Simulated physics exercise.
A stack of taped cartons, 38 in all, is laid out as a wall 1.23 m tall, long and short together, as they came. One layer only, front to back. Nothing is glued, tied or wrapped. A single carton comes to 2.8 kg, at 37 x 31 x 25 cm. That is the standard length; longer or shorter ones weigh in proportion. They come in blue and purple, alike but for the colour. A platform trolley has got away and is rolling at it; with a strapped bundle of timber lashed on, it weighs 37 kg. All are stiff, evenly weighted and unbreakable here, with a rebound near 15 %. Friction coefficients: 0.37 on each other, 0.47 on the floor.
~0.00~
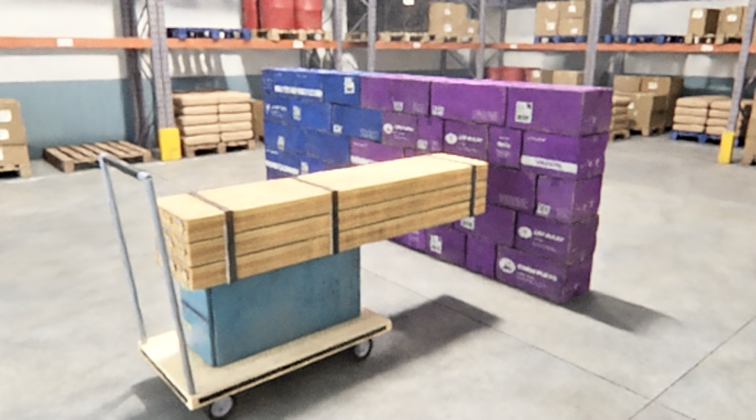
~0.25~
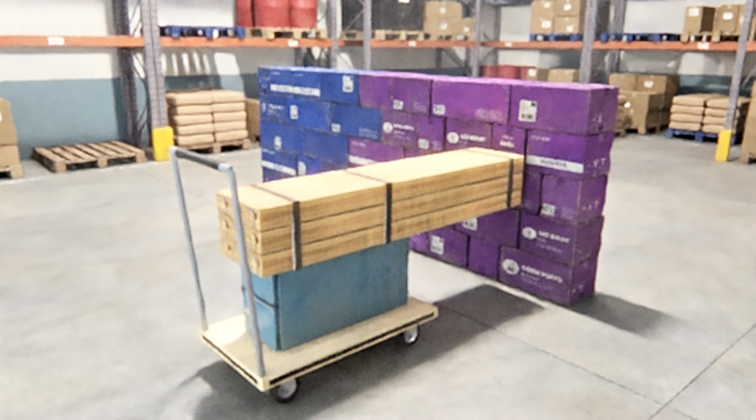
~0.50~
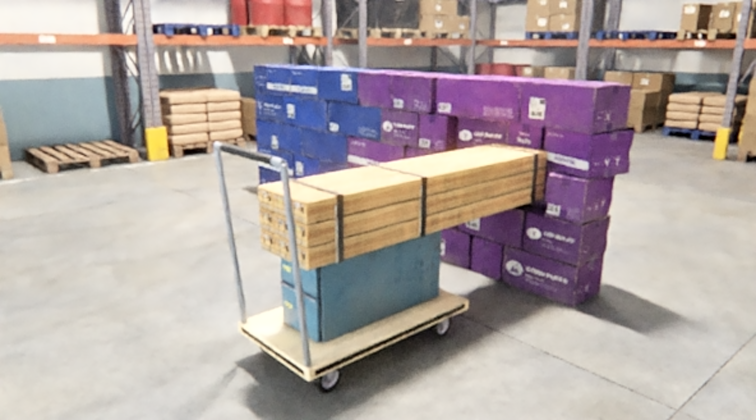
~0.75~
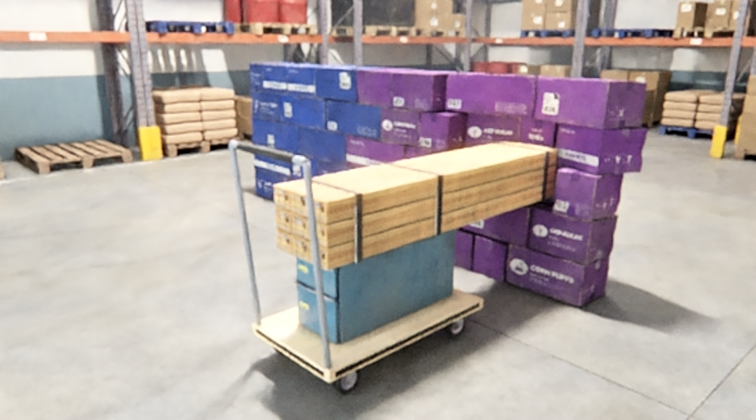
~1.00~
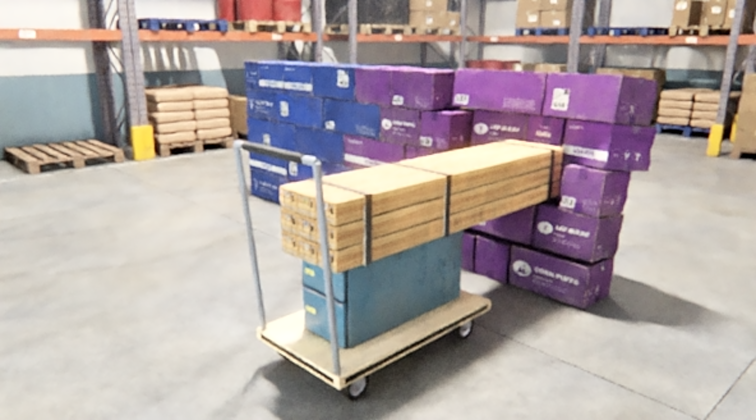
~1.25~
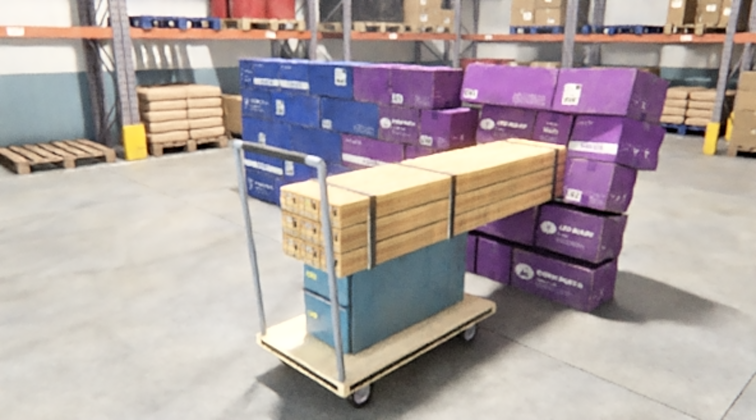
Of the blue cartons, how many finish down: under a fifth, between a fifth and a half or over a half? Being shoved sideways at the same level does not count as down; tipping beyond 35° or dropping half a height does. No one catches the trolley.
It comes to fewer than one in five.
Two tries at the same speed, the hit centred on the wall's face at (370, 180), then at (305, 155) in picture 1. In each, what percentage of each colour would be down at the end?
Purple 0 then 0, blue 0 then 0 per cent.
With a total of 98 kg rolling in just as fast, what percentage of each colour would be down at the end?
In that case purple 30, blue 0 per cent.
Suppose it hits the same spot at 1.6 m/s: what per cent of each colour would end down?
In that case purple 30, blue 0 per cent.
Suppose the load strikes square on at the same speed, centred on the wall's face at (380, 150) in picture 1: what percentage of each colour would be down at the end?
In that case purple 0, blue 0 per cent.
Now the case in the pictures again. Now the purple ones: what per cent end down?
Purple 30 per cent.
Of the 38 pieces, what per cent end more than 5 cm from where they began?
It is 20 per cent.
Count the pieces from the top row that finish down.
The count is 2.
Around 1.48 s, load 21 cm past the wall's line, stopped; none of the 15 blue cartons down (0 of 38 in all colours); top blue carton unmoved.
Around 1.68 s, load 20 cm past the wall's line, stopped; none of the 15 blue cartons down (7 of 38 in all colours); top blue carton unmoved.
Finally (2.6 s), load 20 cm past the wall's line, stopped; none of the 15 blue cartons down (7 of 38 in all colours); top blue carton unmoved; top purple carton unmoved. That is 0 per cent. Seen by the last camera, middles, top blue carton near (281, 75), top purple carton near (427, 87).
